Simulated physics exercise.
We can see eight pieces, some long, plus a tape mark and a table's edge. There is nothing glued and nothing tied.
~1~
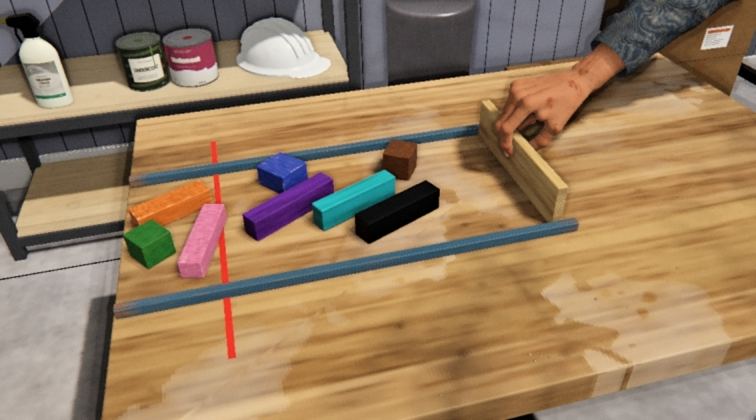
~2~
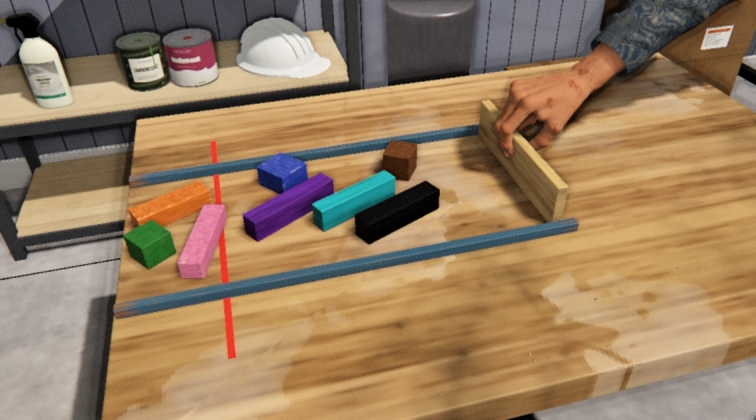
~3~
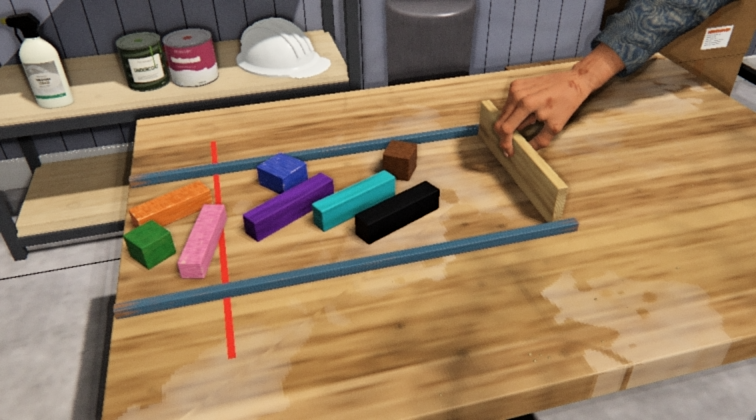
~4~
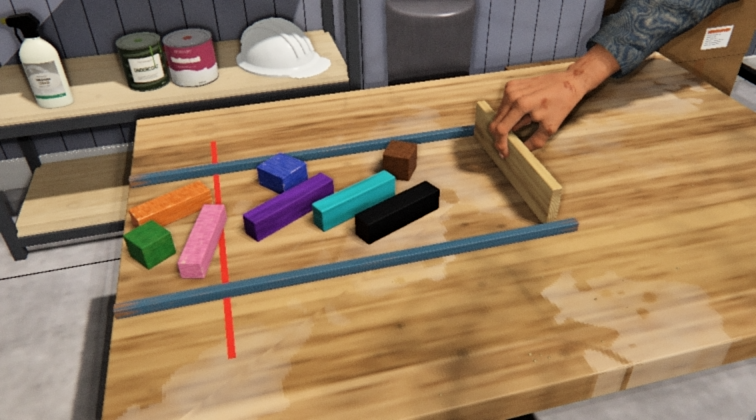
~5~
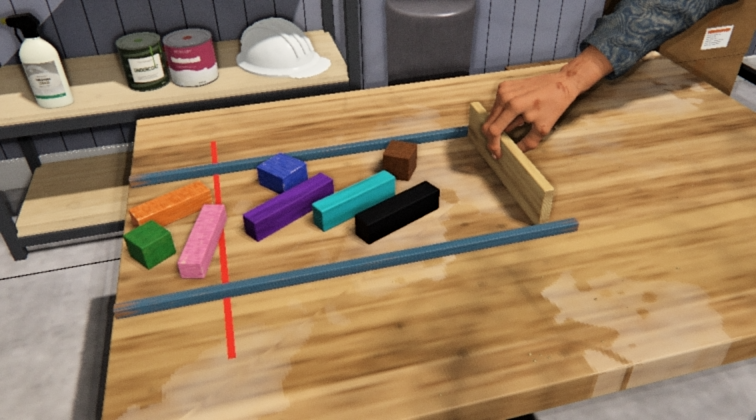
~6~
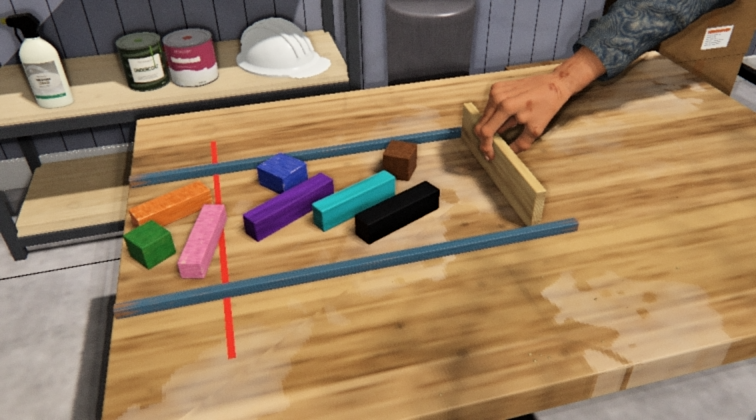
On a wooden table, a hand slides a board slightly left toward colored blocks.
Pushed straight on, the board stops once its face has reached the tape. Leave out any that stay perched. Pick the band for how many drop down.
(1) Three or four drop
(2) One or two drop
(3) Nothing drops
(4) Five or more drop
One or two drop (2).
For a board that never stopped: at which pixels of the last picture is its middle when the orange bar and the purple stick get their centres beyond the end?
Near (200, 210) in the first case, near (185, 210) in the other.
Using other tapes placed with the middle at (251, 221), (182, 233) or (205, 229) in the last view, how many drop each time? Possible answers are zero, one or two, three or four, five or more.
Counts for the three tries are none, three or four and one to two.
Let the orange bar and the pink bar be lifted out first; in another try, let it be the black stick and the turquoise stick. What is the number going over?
Well, the first time you'd get 0, and the next time 0.
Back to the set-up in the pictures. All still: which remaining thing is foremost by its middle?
Looking at the middles, it's the pink bar.
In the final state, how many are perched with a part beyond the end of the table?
The answer comes to 3.
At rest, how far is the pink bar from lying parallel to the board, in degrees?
Around 40 degrees.
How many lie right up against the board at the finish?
Well, it touches 4.
A little later, none off yet; green block at rest near (150, 244); orange bar at rest near (172, 207); pink bar at rest near (204, 239).
When it is over, the number that fall off is one or two; down, green block.
